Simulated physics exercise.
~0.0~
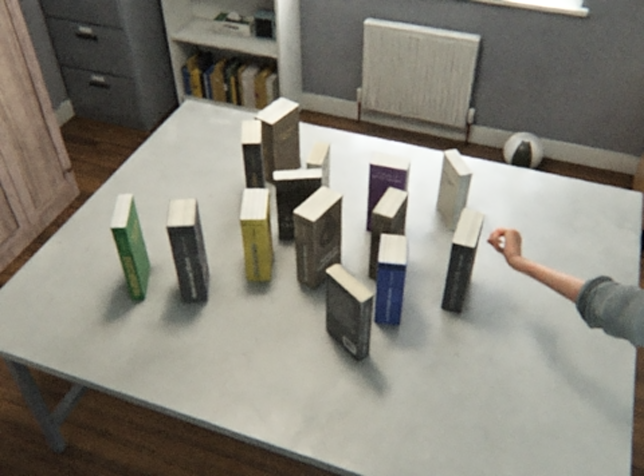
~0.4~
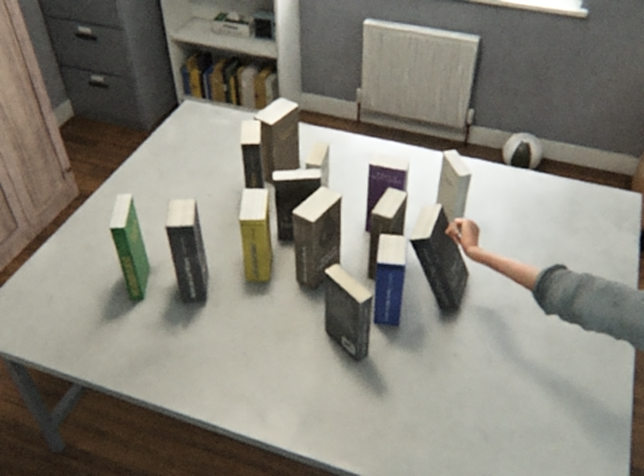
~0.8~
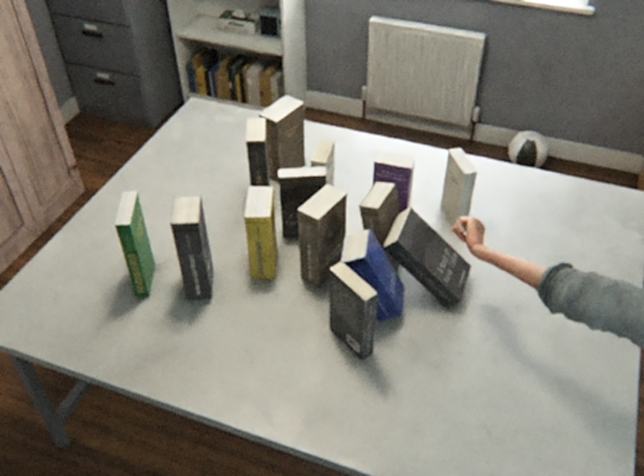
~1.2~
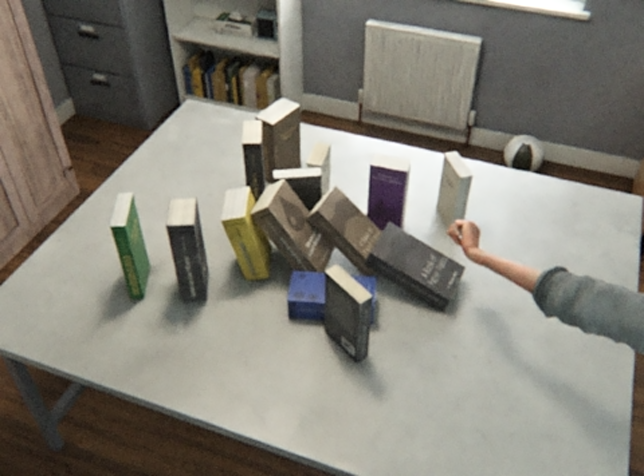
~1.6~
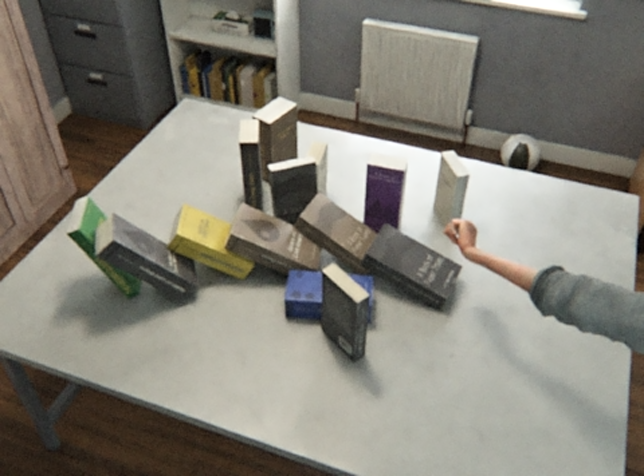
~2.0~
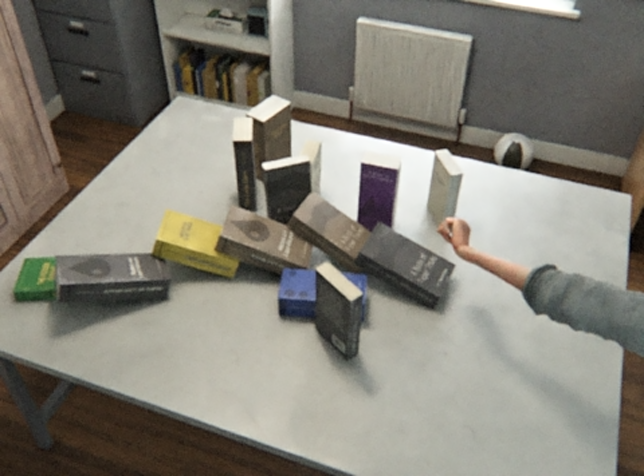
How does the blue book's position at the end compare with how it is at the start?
At the start the blue book stands upright on the table, and by the end it is lying on its side.
We see a hand nudge a dark book standing among others on a pale table, and it tips left, setting off a spread of falls through the blue, brown and yellow books to the green one, while several others, including the purple book, stay standing.
